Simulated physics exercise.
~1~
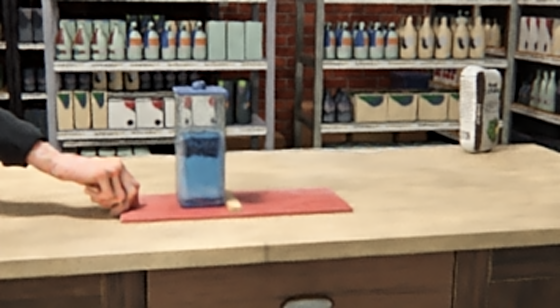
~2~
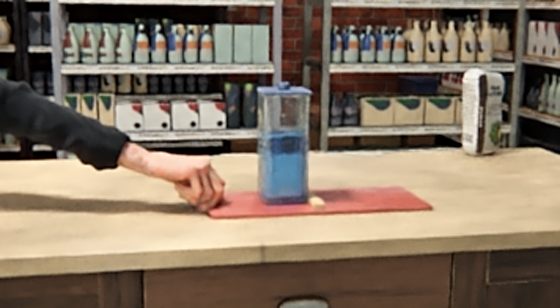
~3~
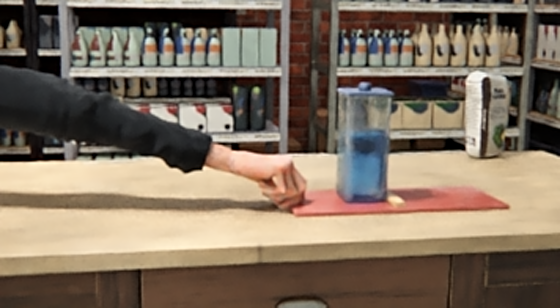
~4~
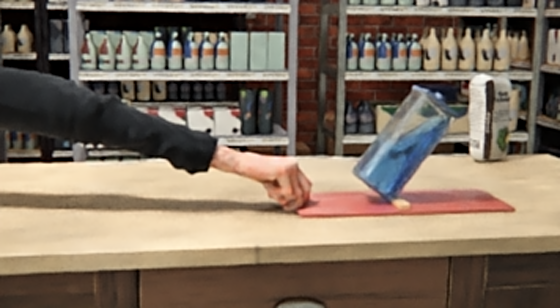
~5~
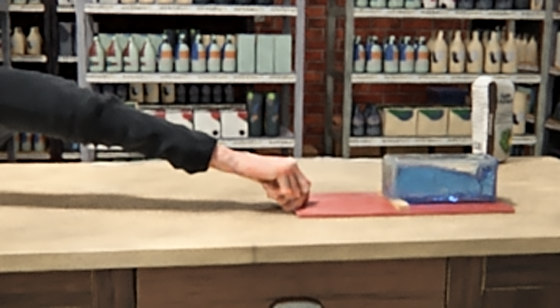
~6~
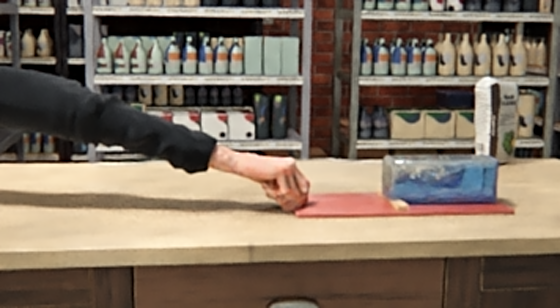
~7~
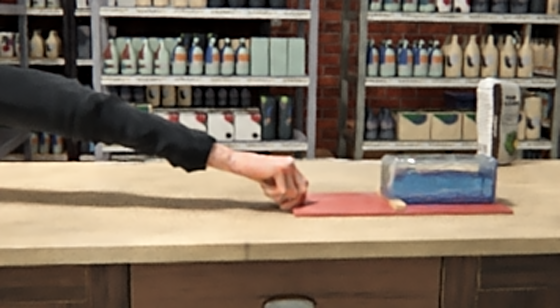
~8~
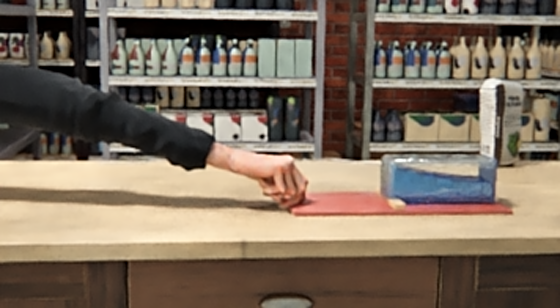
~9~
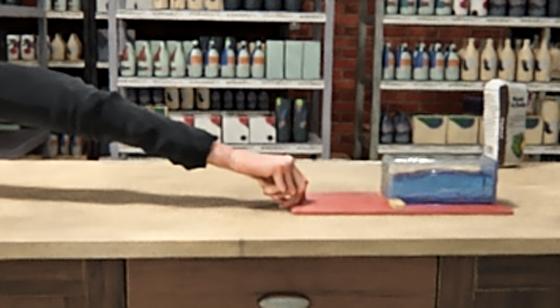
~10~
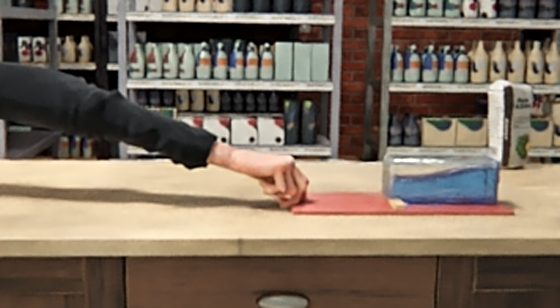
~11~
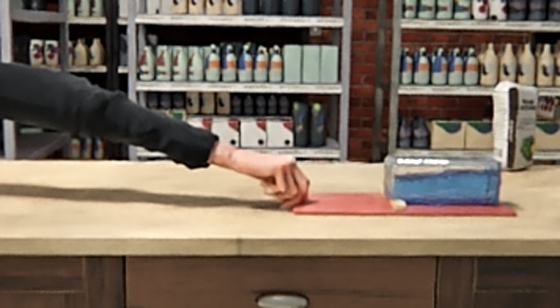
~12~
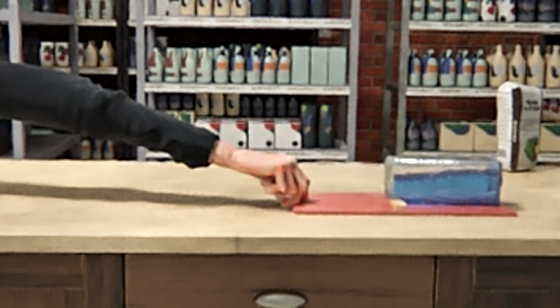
On a shop counter, a hand slides a red board right, and its bottle topples onto its side.
